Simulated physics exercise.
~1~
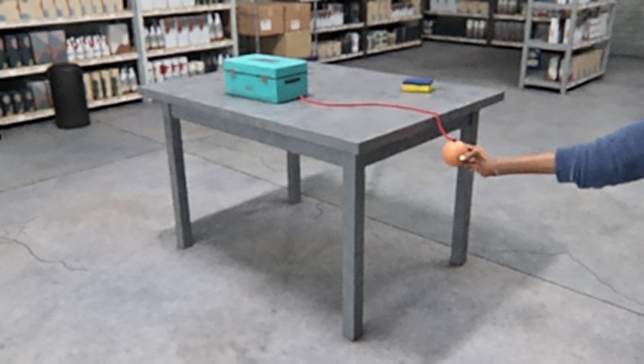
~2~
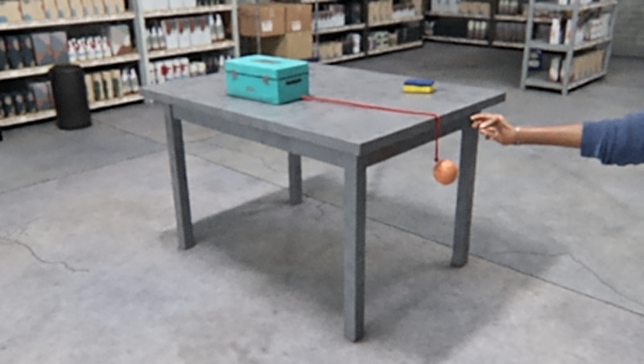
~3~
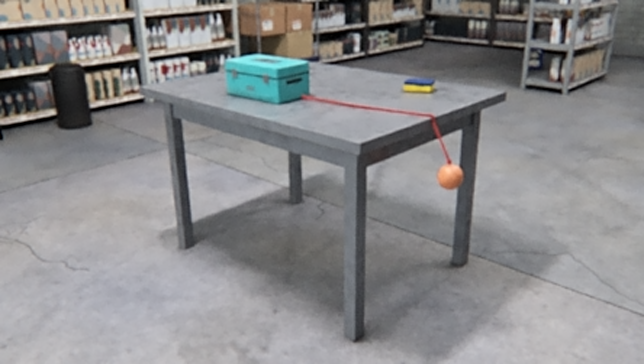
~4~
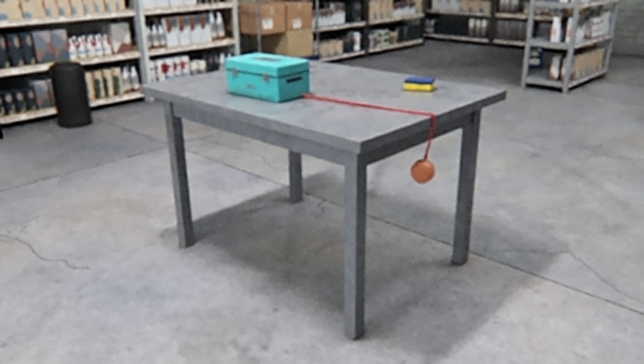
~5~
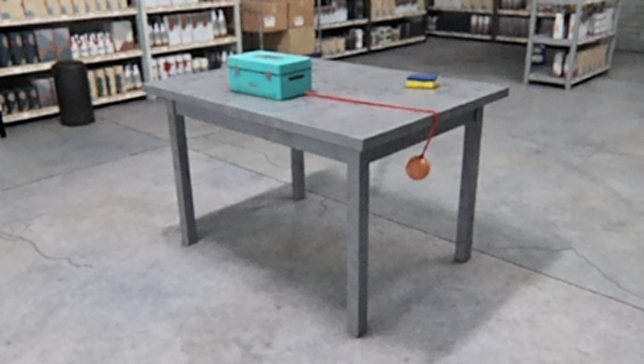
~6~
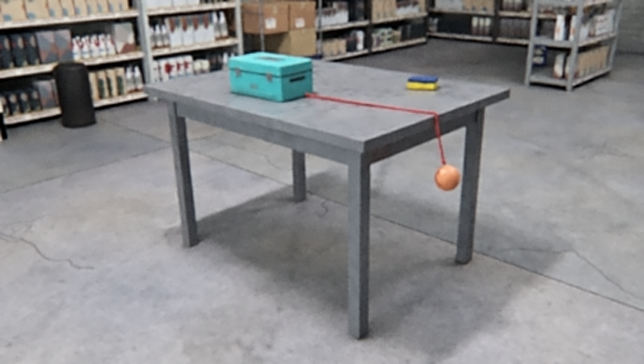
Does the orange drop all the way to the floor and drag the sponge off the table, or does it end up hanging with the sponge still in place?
The orange ends up hanging in the air below the table edge, well above the floor. The sponge stays where it is on the table.
